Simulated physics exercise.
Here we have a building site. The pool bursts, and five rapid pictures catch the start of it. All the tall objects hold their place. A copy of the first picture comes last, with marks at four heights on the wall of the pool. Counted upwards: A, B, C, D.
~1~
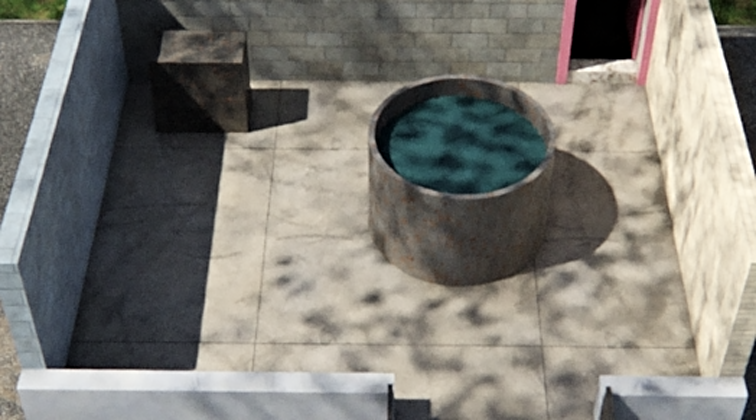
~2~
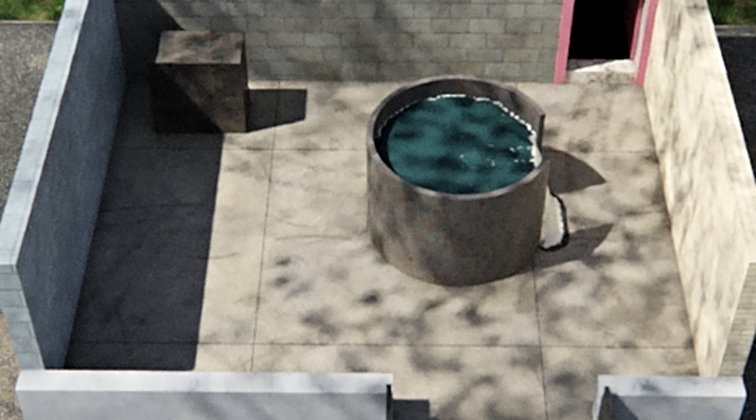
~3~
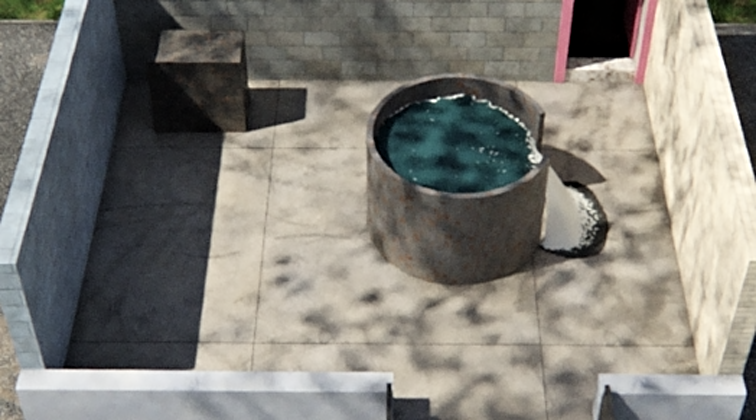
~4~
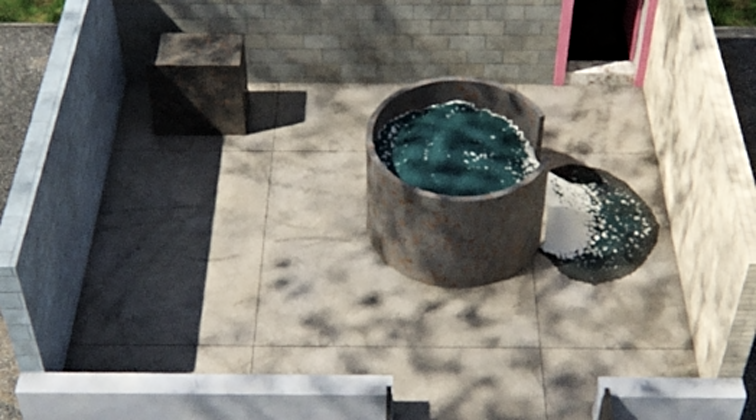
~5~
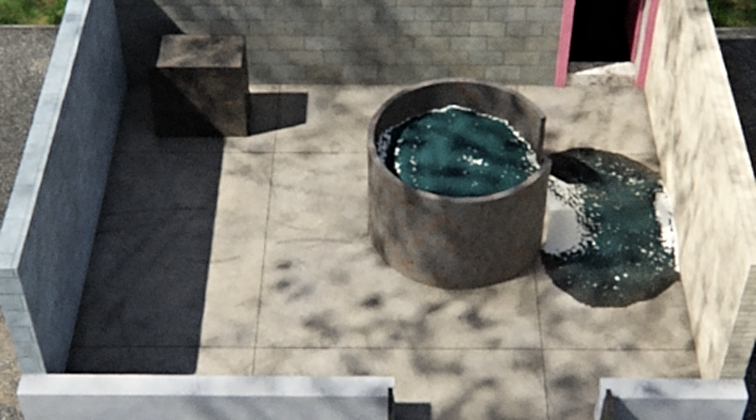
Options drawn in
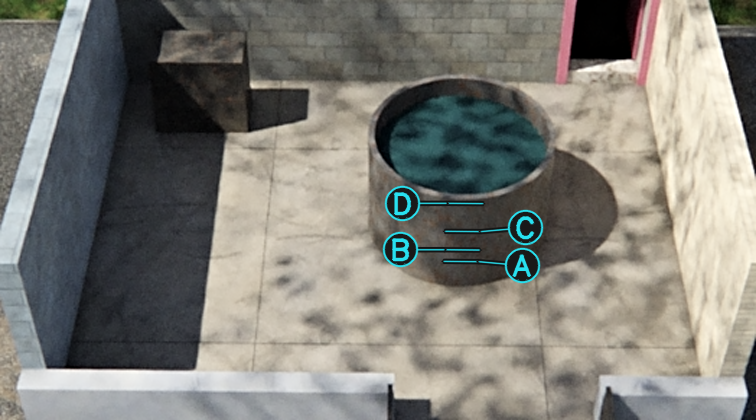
The clip opens on a walled concrete yard with a round tank of still, dark teal water, a block at the back left and a pink-framed doorway. Water pours through a gap in the tank's right side, then spreads in a foaming, widening pool across the floor to the right-hand wall.
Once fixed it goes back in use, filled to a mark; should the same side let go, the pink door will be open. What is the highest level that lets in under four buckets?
Use mark B.
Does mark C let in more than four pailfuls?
Yes, it does.
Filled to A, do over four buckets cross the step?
No, that is safe.
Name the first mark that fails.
It is C.
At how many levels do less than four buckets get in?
Two.
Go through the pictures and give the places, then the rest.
Water in the pool at rest, its middle at (461, 151); foot of the pink doorway at (601, 83); open gate at (497, 371), in the first frame.
Front seen at (557, 237), 1 % of the ground wet, in the second frame.
Front seen at (599, 234), 2 % of the ground wet, in the third frame.
Front seen at (651, 230), 6 % of the ground wet, in the fourth frame.
Front seen at (659, 179), 10 % of the ground wet, in the fifth frame.
On the marked copy, A at (461, 261); B at (461, 249); C at (463, 231); D at (464, 203); from the bottom up A, B, C, D.
If A is chosen, nothing gets over.
If B is chosen, a splash gets over, under a bucket.
If C is chosen, about 8 bucketfuls get in.
If D is chosen, dozens of bucketfuls pour in.
